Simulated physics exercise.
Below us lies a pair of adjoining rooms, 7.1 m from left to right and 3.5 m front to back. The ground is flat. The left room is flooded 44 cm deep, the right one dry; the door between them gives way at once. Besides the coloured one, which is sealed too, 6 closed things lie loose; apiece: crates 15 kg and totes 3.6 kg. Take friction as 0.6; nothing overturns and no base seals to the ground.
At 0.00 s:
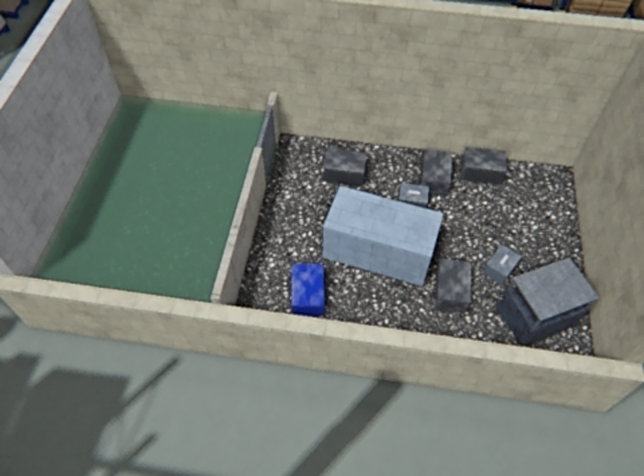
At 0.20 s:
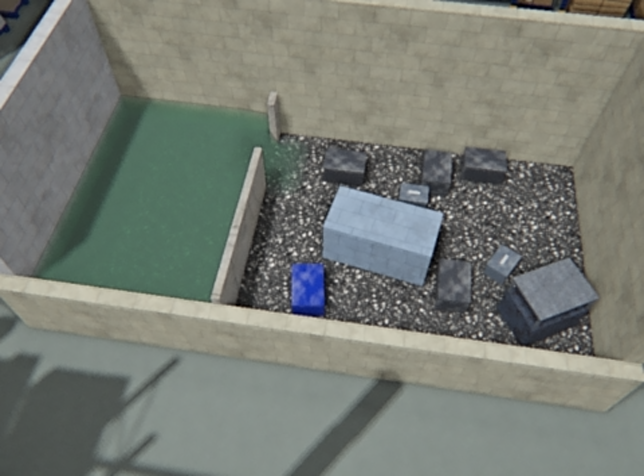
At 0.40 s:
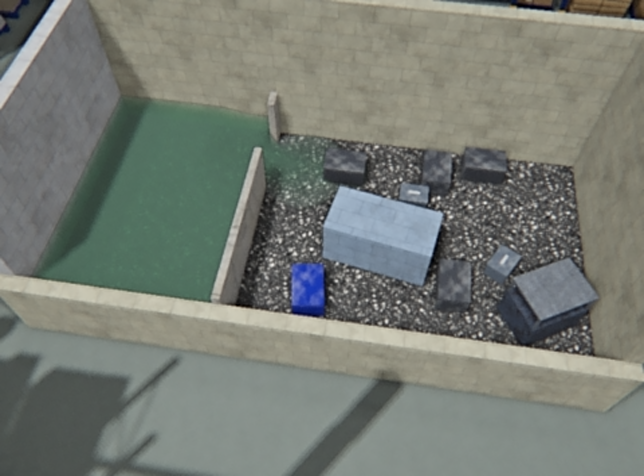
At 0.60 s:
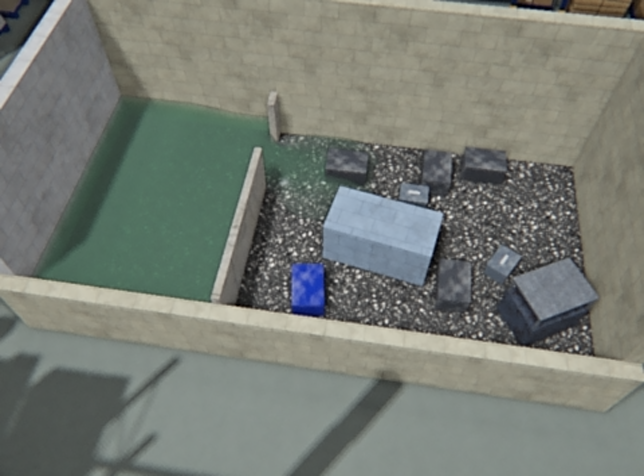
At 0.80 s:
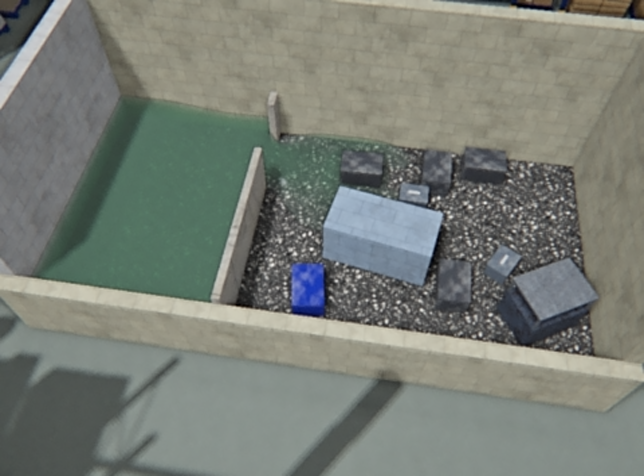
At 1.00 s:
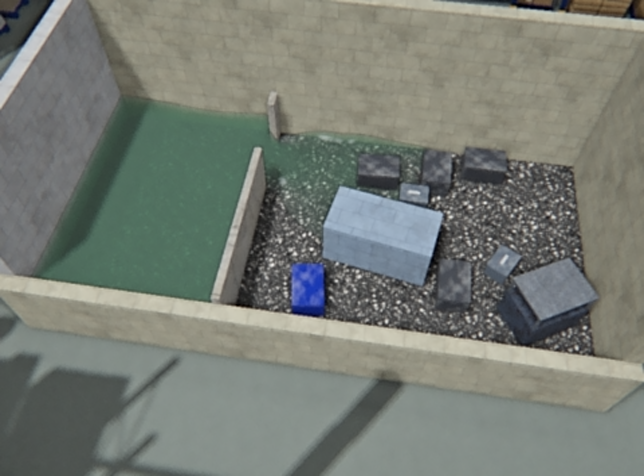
Green water spreads through a gap that opens near the back of the dividing wall, seen from a fixed, high view over two adjoining walled rooms. The left room is flooded, while the right has speckled gravelly ground with a large pale blue-grey block, a blue crate near the front, and dark grey boxes around them. The water creeps rightward along the back wall, and the nearest dark box slides right toward its neighbours.
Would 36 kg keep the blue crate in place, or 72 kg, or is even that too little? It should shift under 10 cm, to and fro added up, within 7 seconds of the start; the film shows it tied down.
Verdict: The lower weight is enough.
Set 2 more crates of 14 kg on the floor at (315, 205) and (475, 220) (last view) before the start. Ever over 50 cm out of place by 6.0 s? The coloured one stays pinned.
In that order: Under, past it.
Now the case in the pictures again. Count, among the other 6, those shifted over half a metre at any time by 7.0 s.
That makes 6.
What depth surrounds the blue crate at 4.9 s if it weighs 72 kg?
About 1 cm.
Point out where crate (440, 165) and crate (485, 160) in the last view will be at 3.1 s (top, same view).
Around (538, 219) and (564, 199).
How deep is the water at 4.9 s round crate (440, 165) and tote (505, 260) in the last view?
About 15 and 7 cm.
After 1.4 s the blue crate would be 0 cm from its start with 36 kg and 0 cm from its start with 72 kg; 0 cm of water round it then.
After 3.1 s the blue crate would be 0 cm from its start with 36 kg and 0 cm from its start with 72 kg; 1 cm of water round it then.
After 4.9 s the blue crate would be 0 cm from its start with 36 kg and 0 cm from its start with 72 kg; 1 cm of water round it then.
After 7.0 s the blue crate would be 2 cm from its start with 36 kg and 0 cm from its start with 72 kg; 7 cm of water round it then.
